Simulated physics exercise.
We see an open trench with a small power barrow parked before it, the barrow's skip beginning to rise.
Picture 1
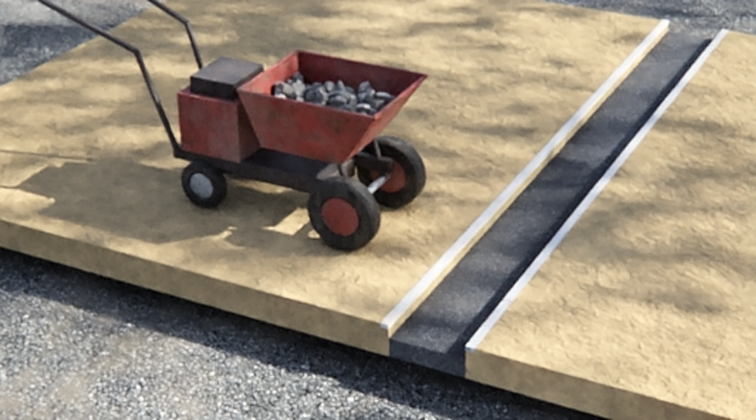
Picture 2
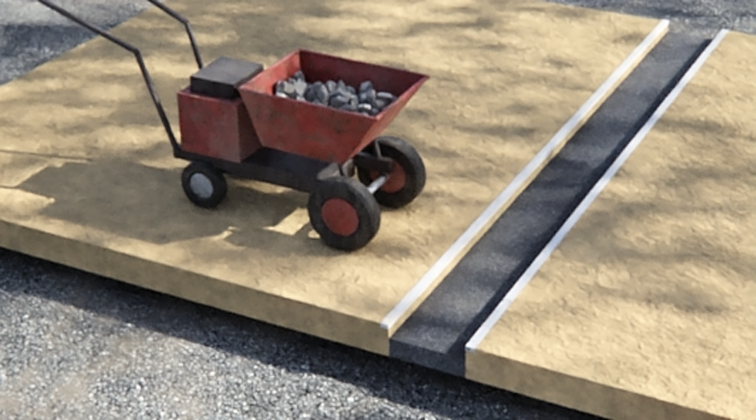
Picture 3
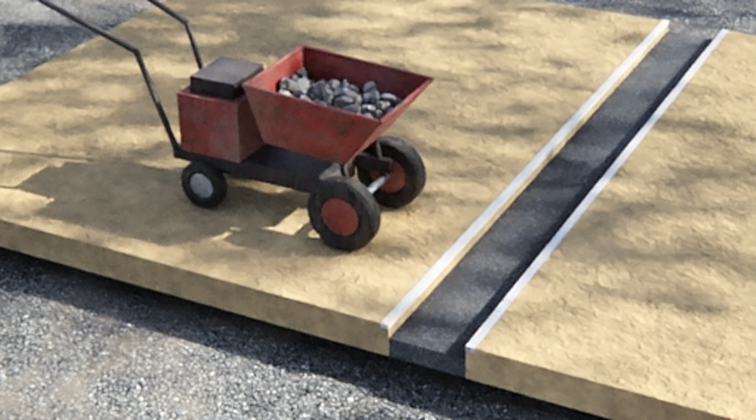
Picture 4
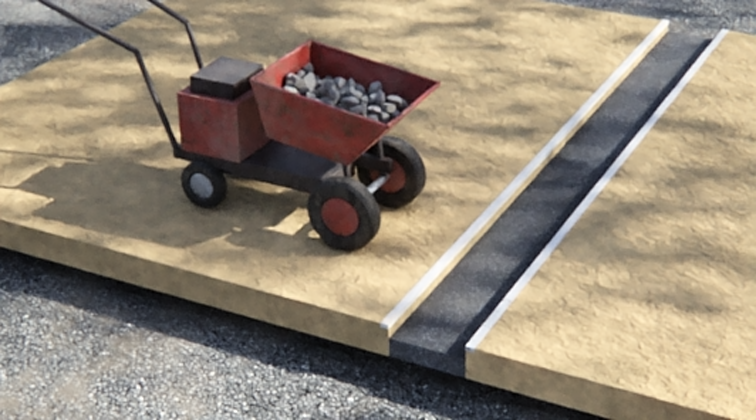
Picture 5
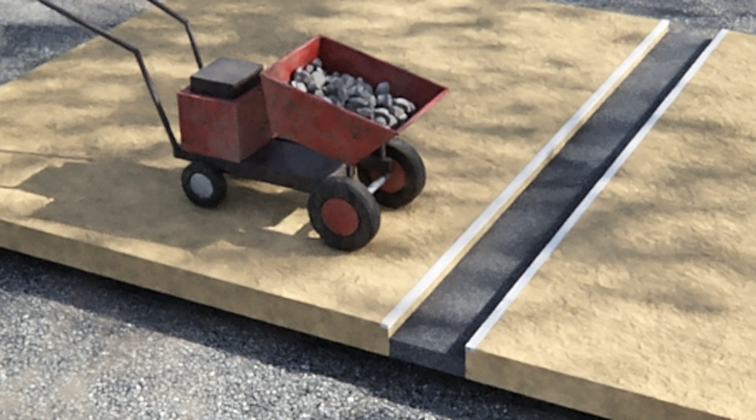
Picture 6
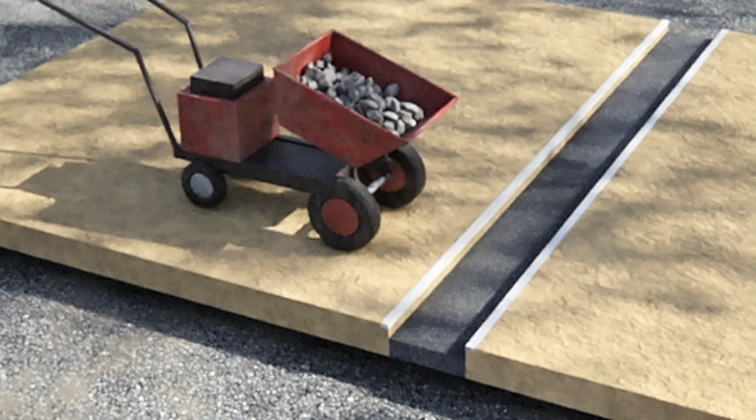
To begin with, a small red power barrow loaded with grey broken stones stands still on a tan slab, left of a dark, shallow trench with pale edges. Its skip then tilts gradually, the back rising and the front lip dipping toward the right, while the stones shift slightly inside.
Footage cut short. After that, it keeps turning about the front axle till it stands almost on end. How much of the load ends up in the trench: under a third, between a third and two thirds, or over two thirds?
The trench will get the high band, above two thirds.
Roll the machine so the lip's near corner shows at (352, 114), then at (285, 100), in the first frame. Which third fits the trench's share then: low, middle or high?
The first try: More than two thirds. The second: Less than a third.
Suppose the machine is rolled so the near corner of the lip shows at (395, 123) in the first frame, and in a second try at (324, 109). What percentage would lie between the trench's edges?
About 60 %, then 50 %.
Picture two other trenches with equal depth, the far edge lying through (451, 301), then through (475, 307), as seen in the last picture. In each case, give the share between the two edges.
Well, it'd be something like 30 per cent the first time and 60 per cent the second.
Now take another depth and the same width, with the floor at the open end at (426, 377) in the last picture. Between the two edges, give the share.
It comes to 100 per cent or so.
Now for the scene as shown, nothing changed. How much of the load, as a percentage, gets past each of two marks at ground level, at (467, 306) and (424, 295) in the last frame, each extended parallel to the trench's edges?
Around 40 per cent for the first, around 90 per cent for the second.
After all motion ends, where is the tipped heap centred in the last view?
I'd place the middle at about (499, 258).
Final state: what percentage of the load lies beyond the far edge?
10 per cent.
Shortly afterwards, skip tipped steeply; the whole lot in the skip.
Next, skip tipped right over; the bulk in the skip; a little in or heaped over the trench; only a few falling.
Some moments later, skip tipped right over; near a quarter in the skip; near two thirds in or heaped over the trench; a little beyond it.
In the end, skip tipped right over; a little in the skip; the bulk in or heaped over the trench; a little beyond it.
